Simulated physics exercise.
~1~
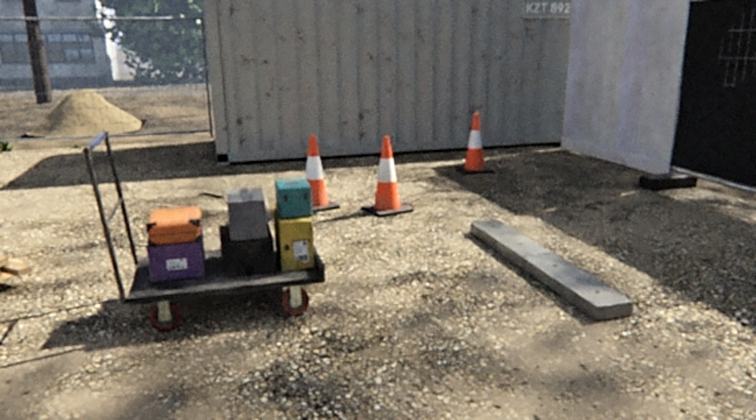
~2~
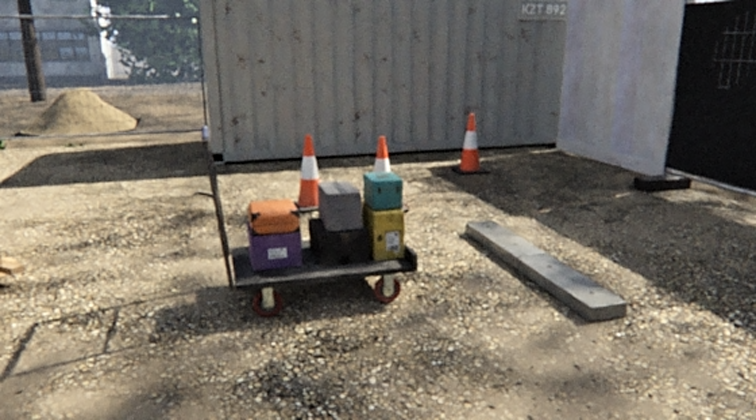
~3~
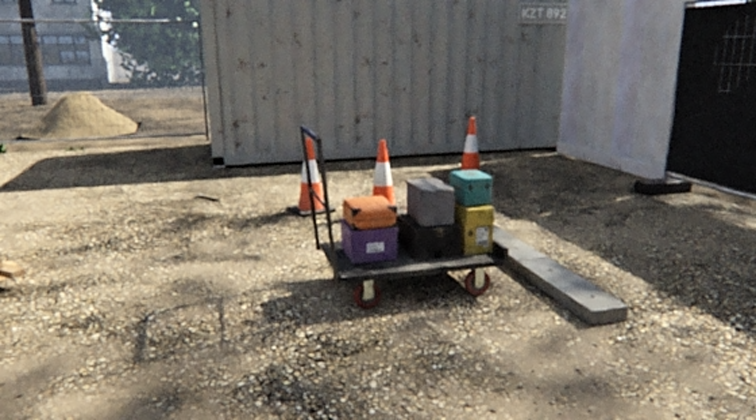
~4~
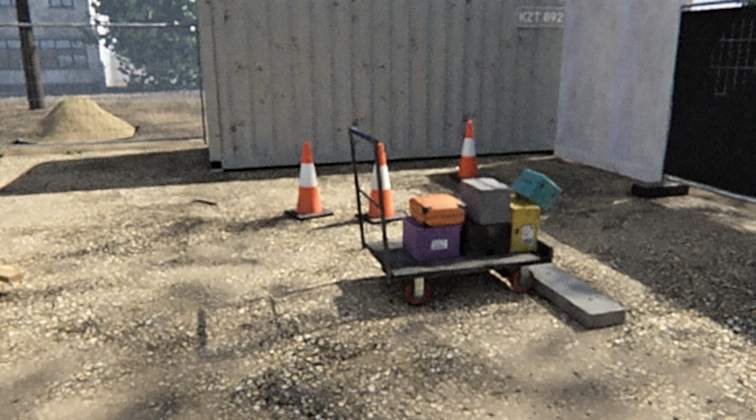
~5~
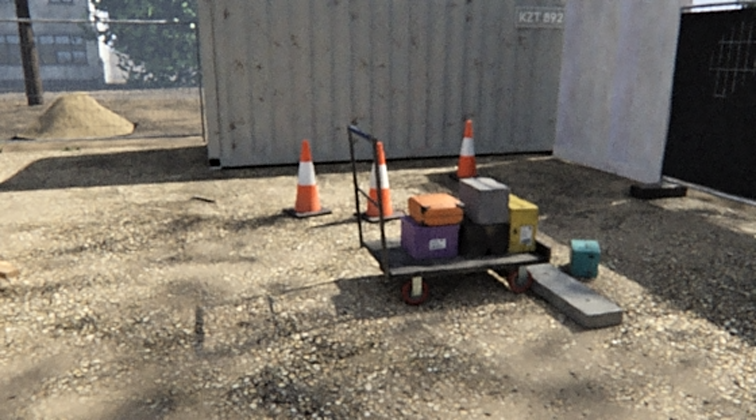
In a gravel yard, a loaded cart rolls right, stops at a kerb, and drops its teal box.
